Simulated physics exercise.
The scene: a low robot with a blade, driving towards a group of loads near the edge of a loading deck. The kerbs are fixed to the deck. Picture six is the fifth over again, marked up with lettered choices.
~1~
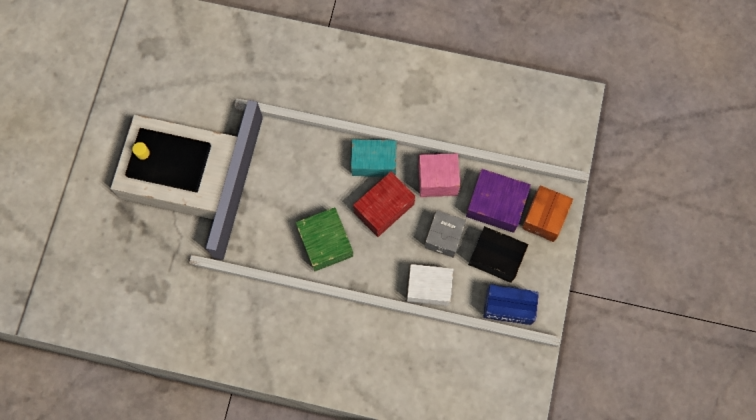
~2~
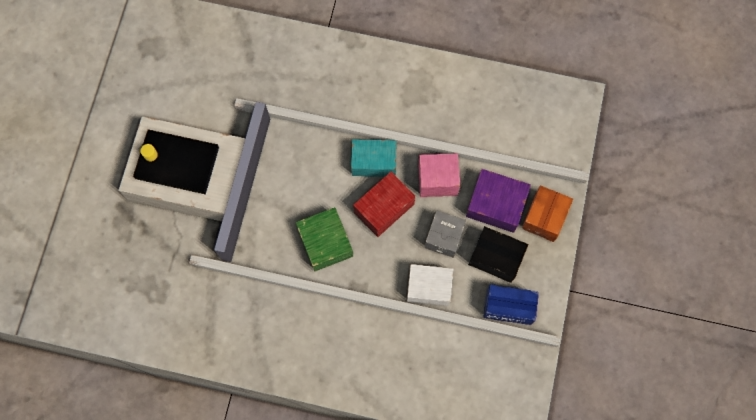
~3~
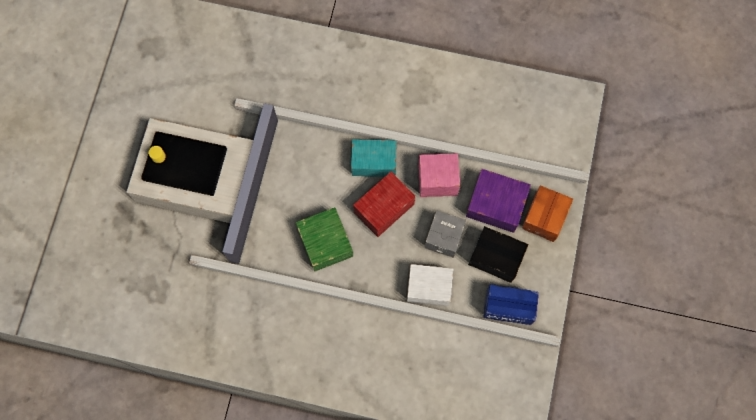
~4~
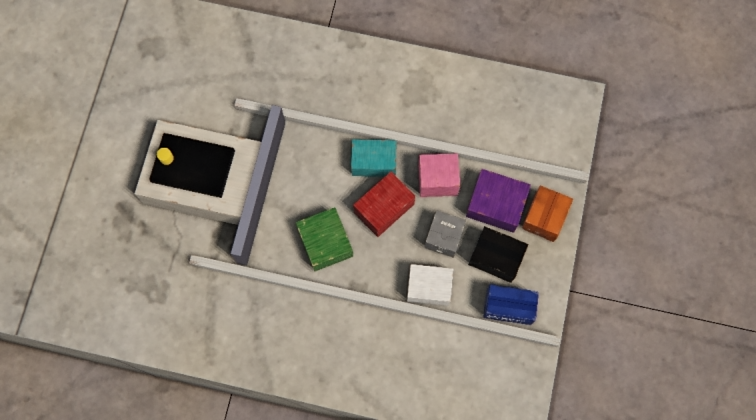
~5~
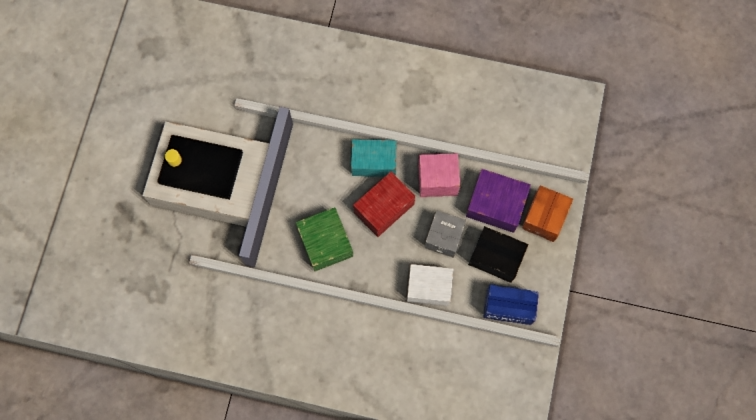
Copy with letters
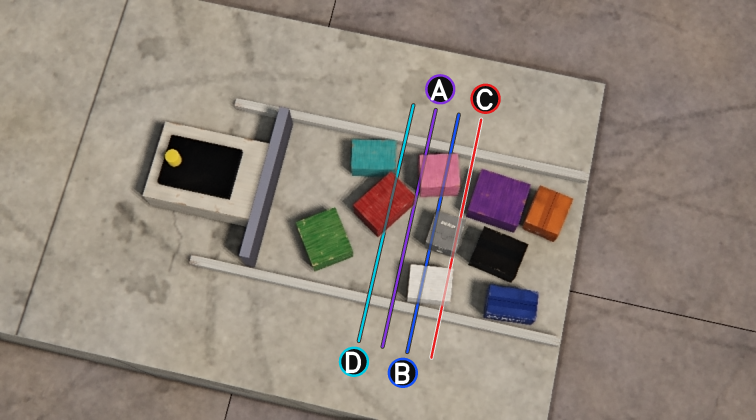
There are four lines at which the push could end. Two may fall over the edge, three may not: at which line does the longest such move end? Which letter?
No farther than C.
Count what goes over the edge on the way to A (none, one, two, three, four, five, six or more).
By then, none.
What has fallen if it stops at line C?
The orange parcel goes over.
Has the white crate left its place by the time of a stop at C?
Yes.
On the marked copy, A at (410, 224); B at (434, 229); C at (457, 234); D at (387, 219).
Following C. Soon after the start, robot (274, 182); green crate (355, 256); orange parcel (547, 214).
Later, robot (342, 197); orange parcel (564, 216); purple crate (521, 205).
In the end, robot (395, 209); orange parcel over the edge; purple crate (574, 216); one fallen.
As for the rest, A is within the limit but short; B is within the limit but short; D is within the limit but short.
